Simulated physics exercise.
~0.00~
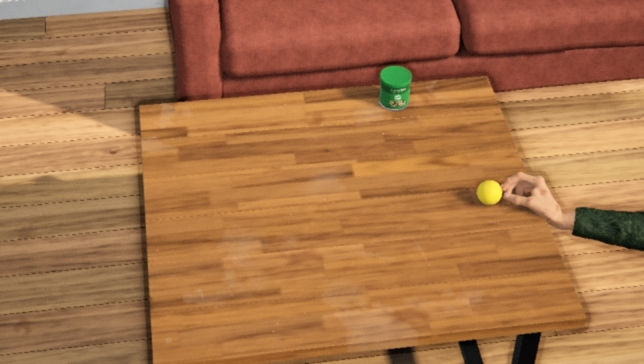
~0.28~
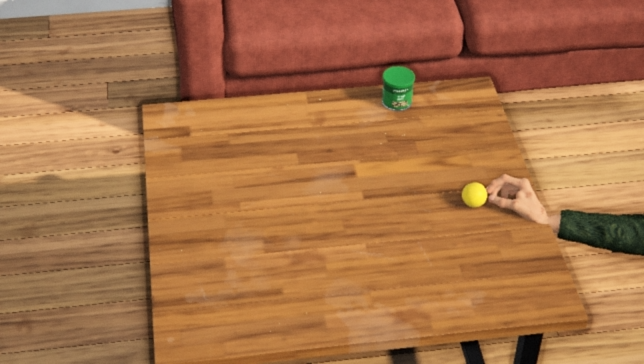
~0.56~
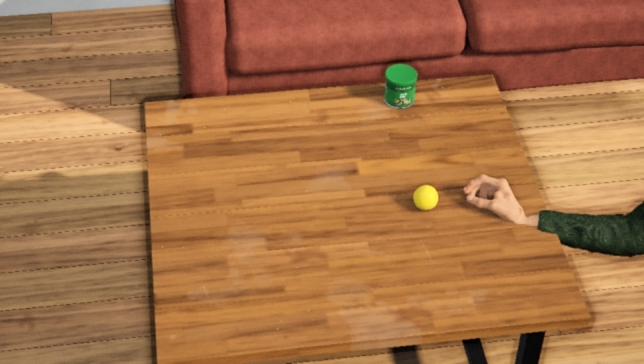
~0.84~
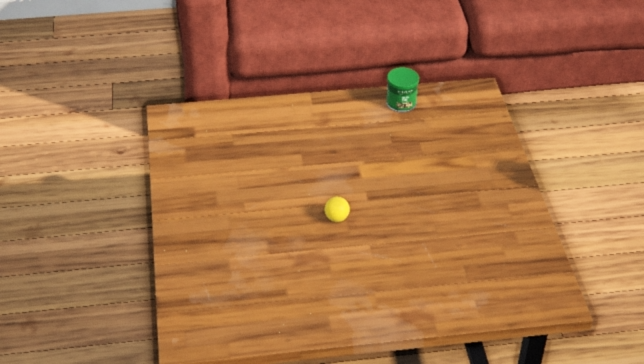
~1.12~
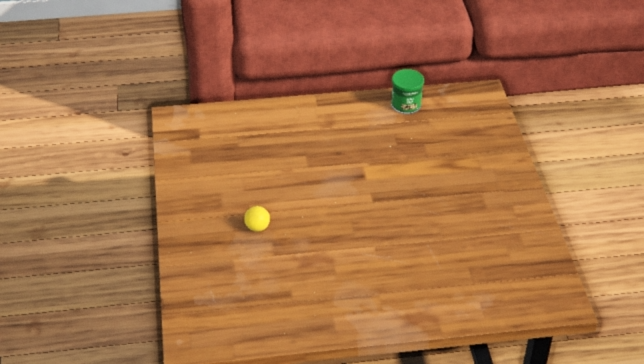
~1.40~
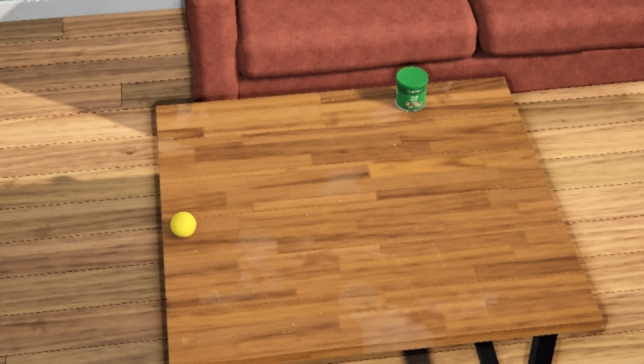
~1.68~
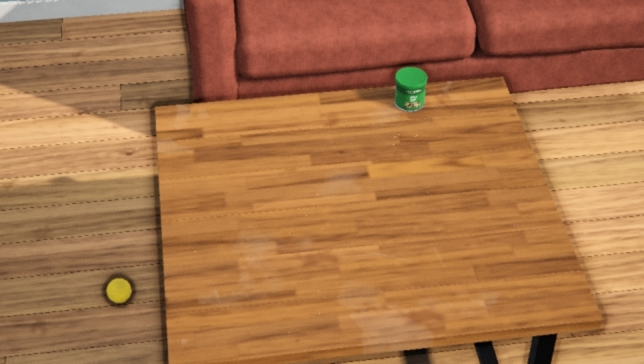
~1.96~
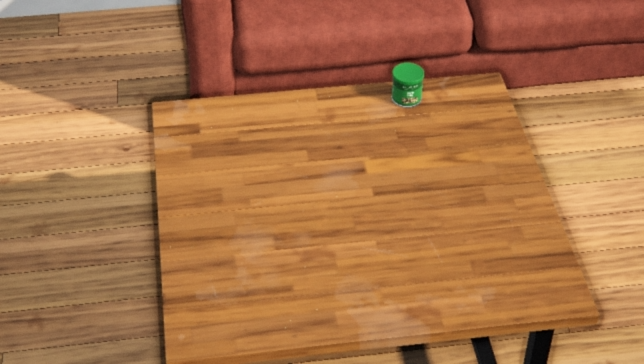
A hand in a dark green sleeve pushed a yellow lemon leftward across a wooden table and drew back, and the lemon kept moving past a still green tin, went over the left edge, dropped toward the floor and passed out of sight.
